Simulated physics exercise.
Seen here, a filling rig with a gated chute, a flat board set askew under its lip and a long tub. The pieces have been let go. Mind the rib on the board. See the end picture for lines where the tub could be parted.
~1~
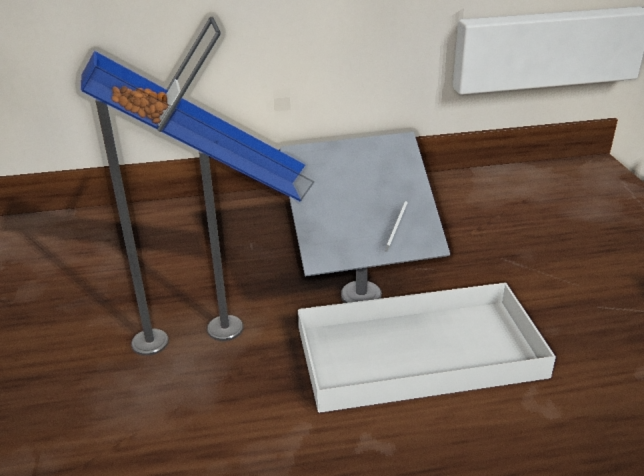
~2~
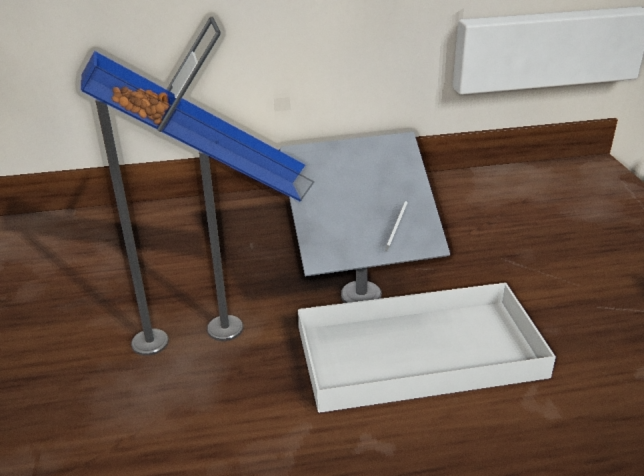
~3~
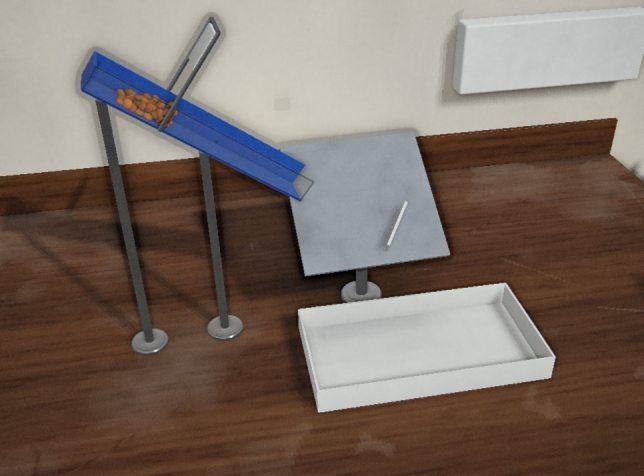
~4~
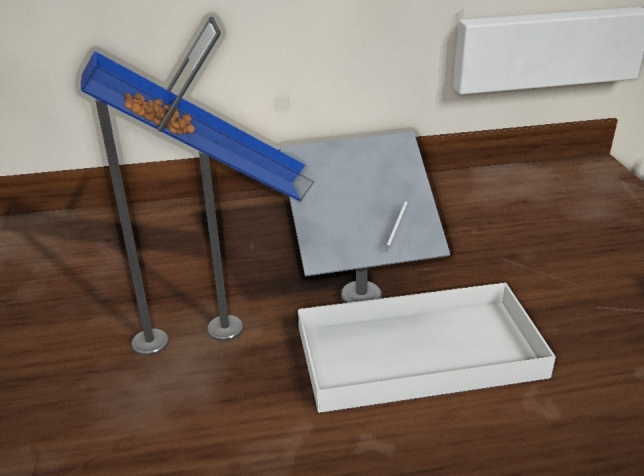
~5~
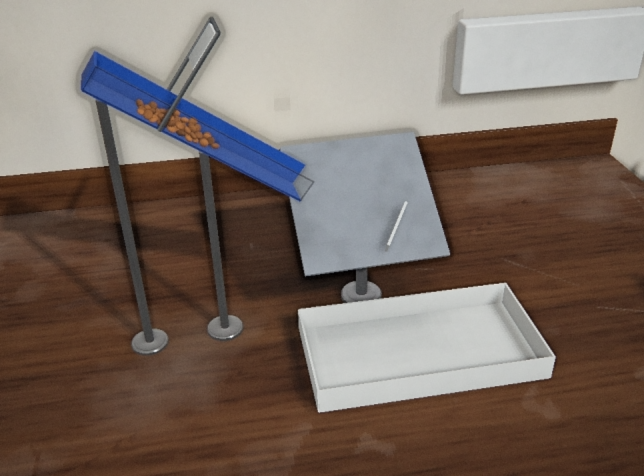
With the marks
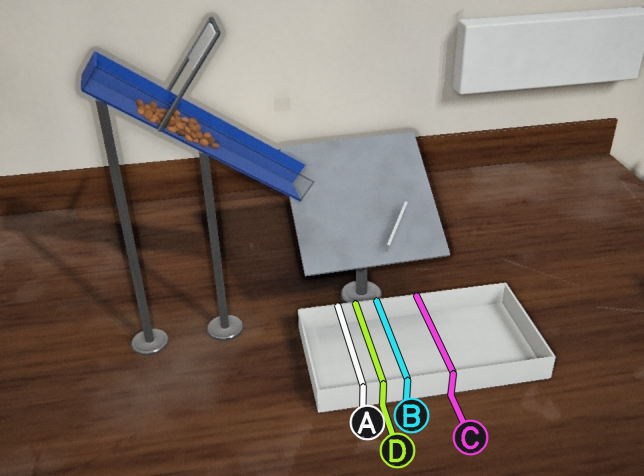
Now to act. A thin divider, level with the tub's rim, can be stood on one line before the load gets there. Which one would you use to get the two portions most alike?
Line B.
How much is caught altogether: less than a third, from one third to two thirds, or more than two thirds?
It is more than two thirds.
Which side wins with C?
Left.
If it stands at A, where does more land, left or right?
Right.
On the marked copy, line A crosses the front rim at (362, 385); line B crosses the front rim at (407, 378); line C crosses the front rim at (452, 372); line D crosses the front rim at (383, 382).
With A, of what is caught, none at all on the left of the divider, the whole lot on the right.
With B, of what is caught, close to two thirds on the left of the divider, close to a third on the right.
With C, of what is caught, all but a few on the left of the divider, only a few on the right.
With D, of what is caught, only a few on the left of the divider, all but a few on the right.
